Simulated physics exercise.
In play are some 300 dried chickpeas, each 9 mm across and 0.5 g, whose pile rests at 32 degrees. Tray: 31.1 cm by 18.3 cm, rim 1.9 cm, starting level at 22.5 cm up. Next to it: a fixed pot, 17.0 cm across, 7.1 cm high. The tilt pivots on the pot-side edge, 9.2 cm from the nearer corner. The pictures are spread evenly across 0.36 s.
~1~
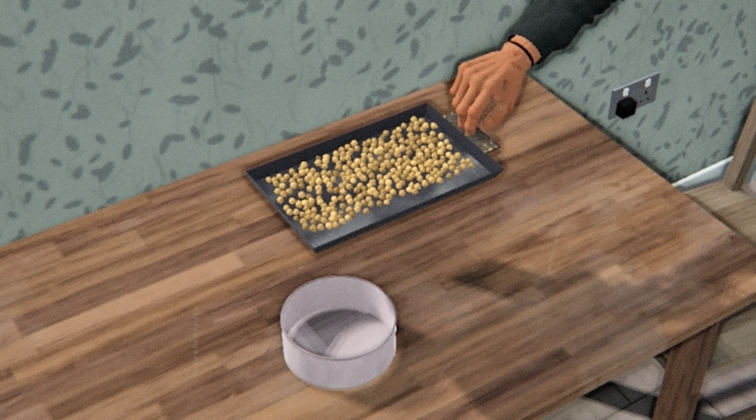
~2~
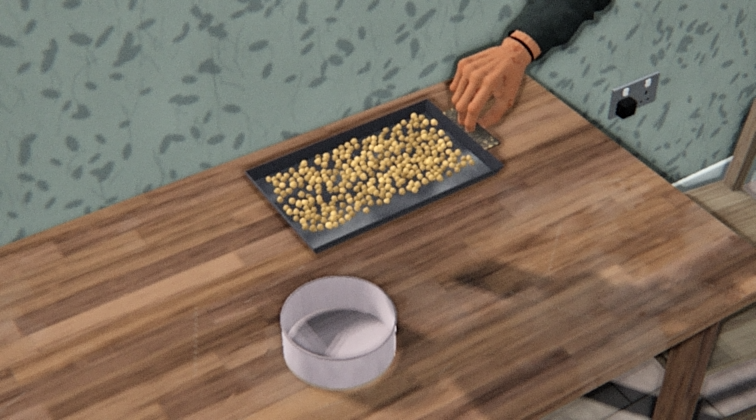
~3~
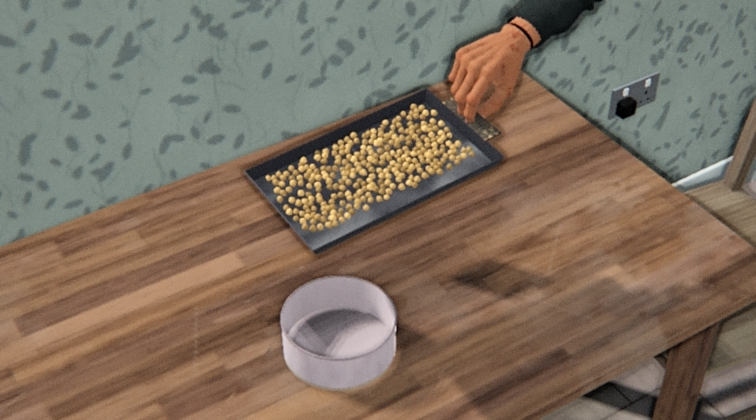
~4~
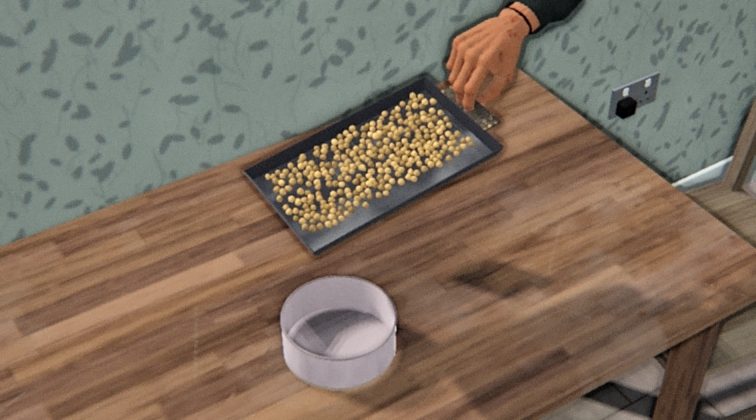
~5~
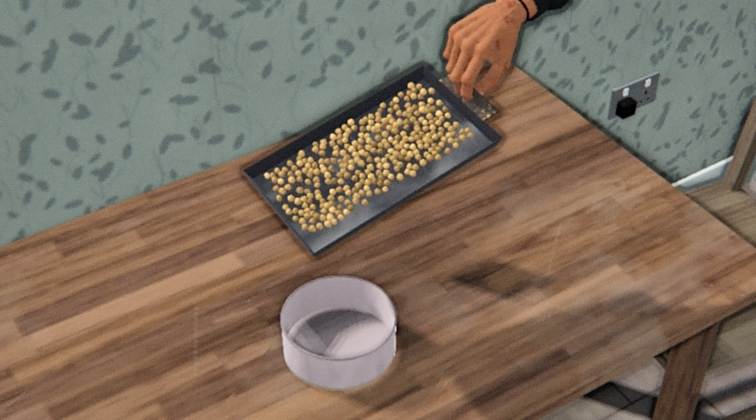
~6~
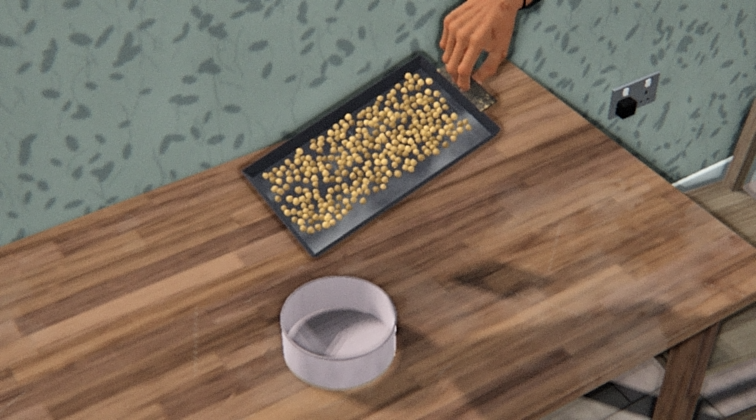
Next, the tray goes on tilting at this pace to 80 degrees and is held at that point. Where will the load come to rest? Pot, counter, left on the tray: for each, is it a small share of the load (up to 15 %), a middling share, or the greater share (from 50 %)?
Pot: A middling share, counter: The greater share, tray: A small share.
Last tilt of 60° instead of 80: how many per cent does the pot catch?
5 %.
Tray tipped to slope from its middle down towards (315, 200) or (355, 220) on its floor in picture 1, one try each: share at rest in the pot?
That would be close to 0 per cent and then close to 95 per cent.
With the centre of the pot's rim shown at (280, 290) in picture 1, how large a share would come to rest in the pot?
Estimate: ~ 35 %.
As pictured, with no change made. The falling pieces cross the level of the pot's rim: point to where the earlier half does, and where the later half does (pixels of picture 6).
Around (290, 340), then (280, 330).
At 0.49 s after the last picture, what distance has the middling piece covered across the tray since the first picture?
By then it sits near 12 cm from where it began.
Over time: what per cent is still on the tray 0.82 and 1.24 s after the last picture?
In turn: 80, 20.
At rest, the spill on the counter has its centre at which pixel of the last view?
The middle of the spill sits at roughly (254, 370).
Then, 0.49 s after the last picture, tilt 47 degrees; the tray holds 100 %, the pot 0 %.
Then, 0.82 s after the last picture, tilt 67 degrees; the tray holds 80 %, the pot 5 %.
Then, 1.24 s after the last picture, tilt 80 degrees; the tray holds 20 %, the pot 20 %.
In the end, pot 35 %, counter 65 %, tray 0 %.
